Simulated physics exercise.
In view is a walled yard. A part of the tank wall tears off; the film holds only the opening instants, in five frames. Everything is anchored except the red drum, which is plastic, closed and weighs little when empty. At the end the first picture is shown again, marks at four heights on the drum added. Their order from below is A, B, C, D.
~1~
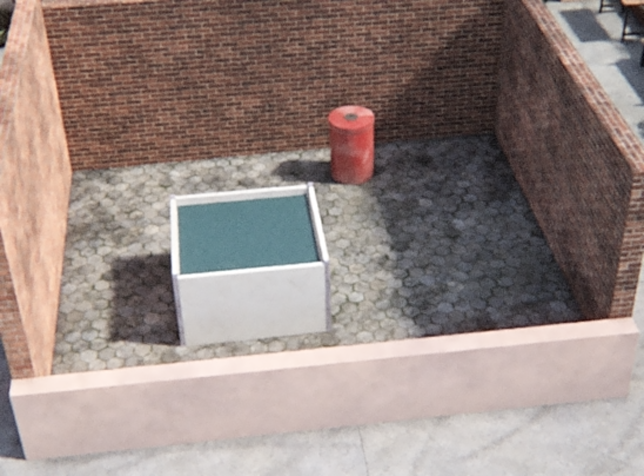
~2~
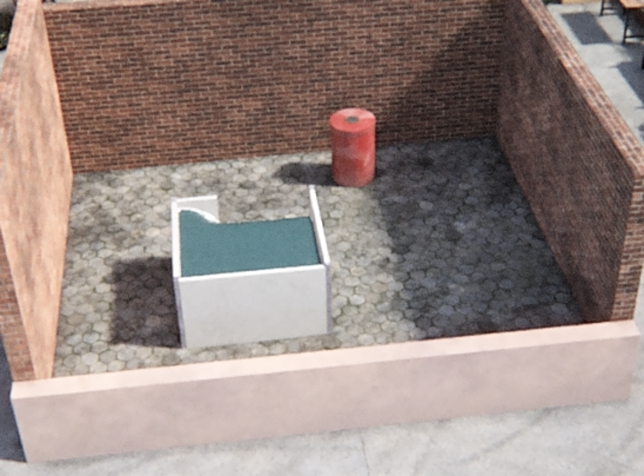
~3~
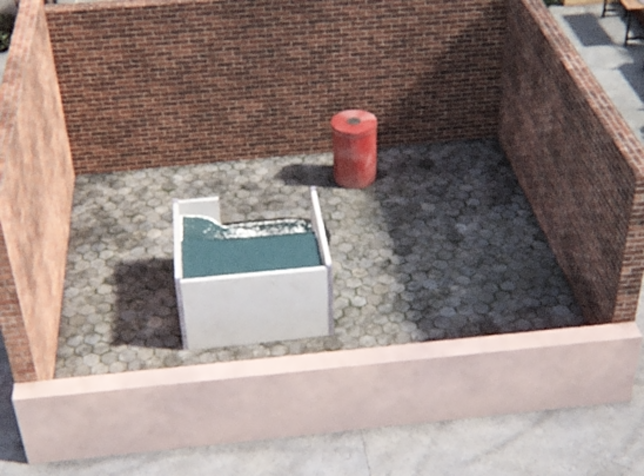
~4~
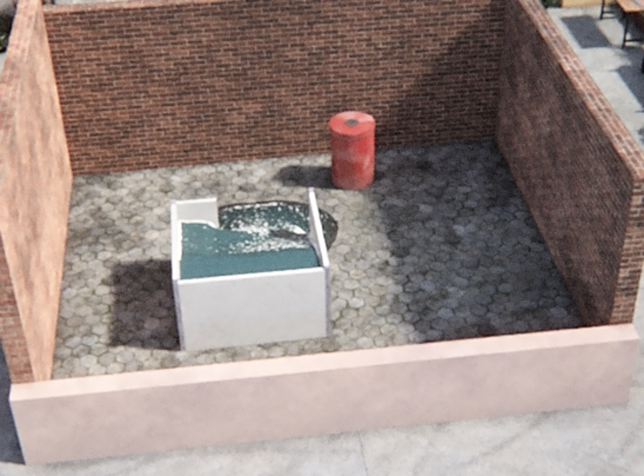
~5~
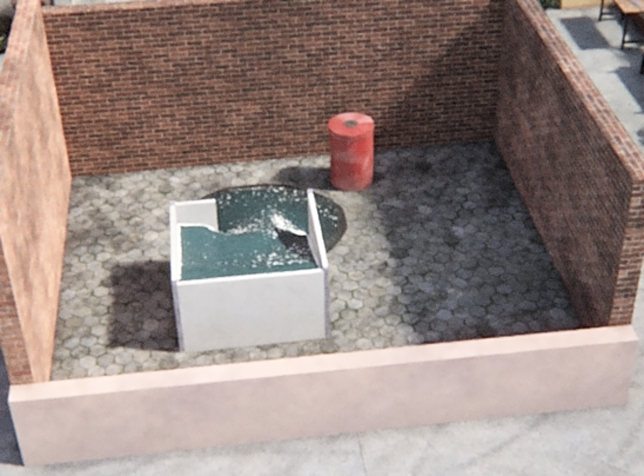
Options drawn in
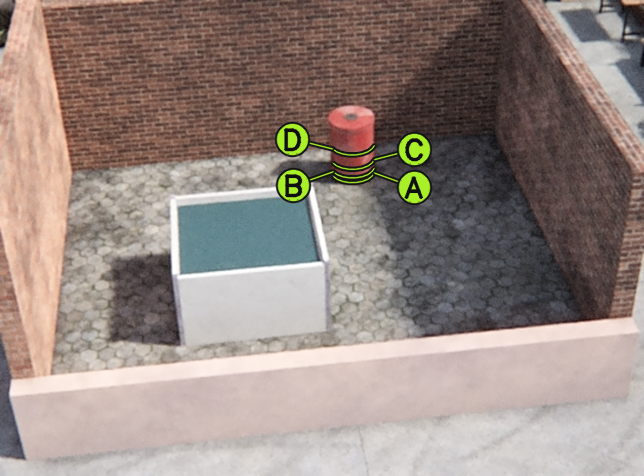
We see a brick-walled yard with a red drum and a white tank full of dark green water; part of the tank's back wall disappears, and water pours out behind it, spreading over the paving toward the drum.
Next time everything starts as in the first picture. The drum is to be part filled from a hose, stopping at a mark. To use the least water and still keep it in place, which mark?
The limit is D.
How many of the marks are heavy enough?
One of the four.
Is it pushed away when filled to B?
Yes, it does.
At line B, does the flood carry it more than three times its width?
Yes, it does.
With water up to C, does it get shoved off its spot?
Yes.
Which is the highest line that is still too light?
That is line C.
On the marked copy, A at (355, 182); B at (355, 177); C at (355, 169); D at (355, 154); from the bottom up A, B, C, D.
With A, it is pushed about 5 times its own width away.
With B, it is pushed about 5 times its own width away.
With C, it is pushed about twice its own width away.
With D, it does not move.
